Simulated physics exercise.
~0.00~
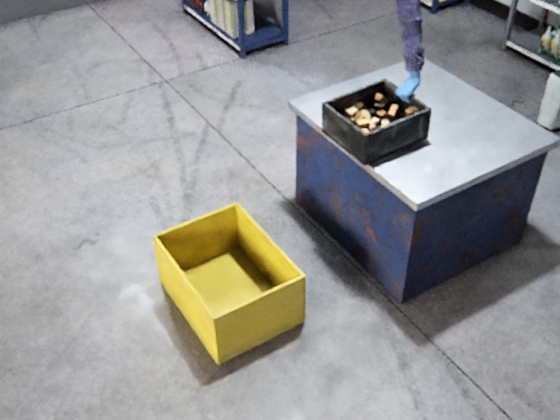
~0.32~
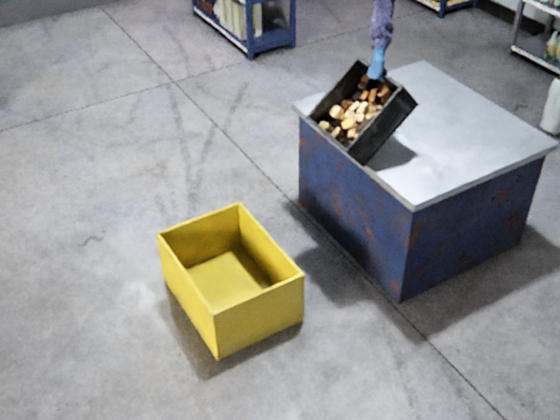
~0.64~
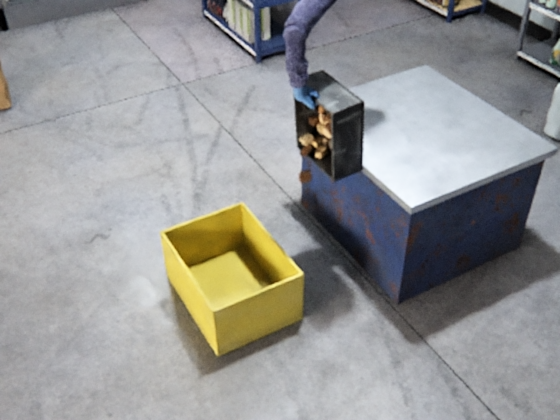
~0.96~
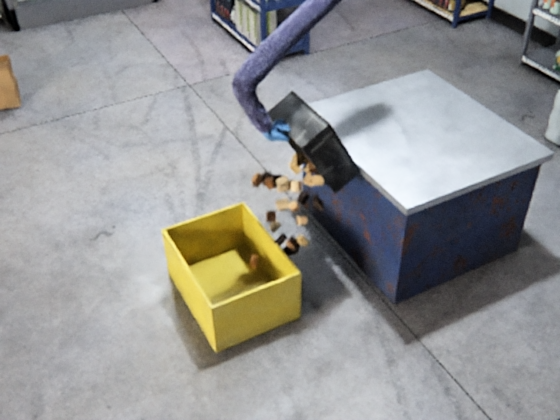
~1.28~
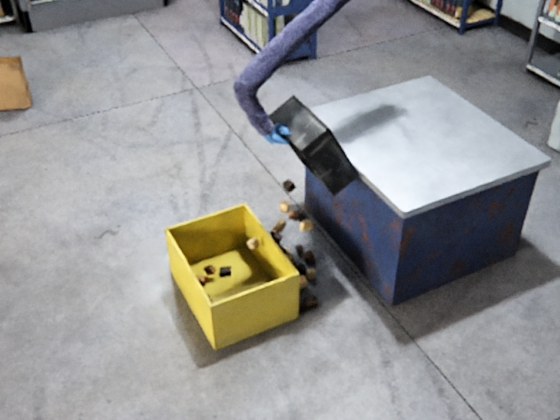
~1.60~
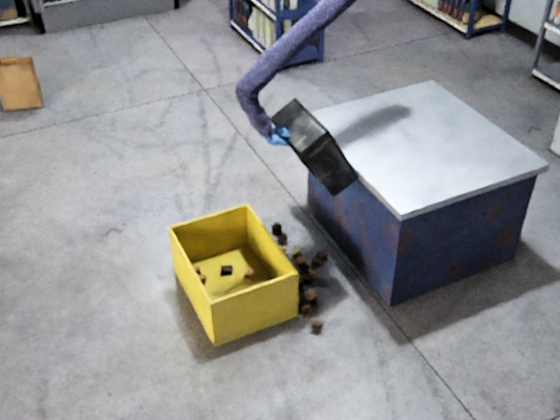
The clip opens on a dark tote of small wooden blocks resting on a blue bench with a pale top, while an open yellow tub sits on the concrete floor to the left. A blue-gloved hand at the end of a purplish arm lifts and tilts the tote, swinging it left past the bench edge. As it tips further, the blocks tumble out in a loose stream towards the tub. A few land inside, but most drop beside its right side. The tote stays held upside down at a slant, with the missed blocks scattered on the floor between tub and bench.
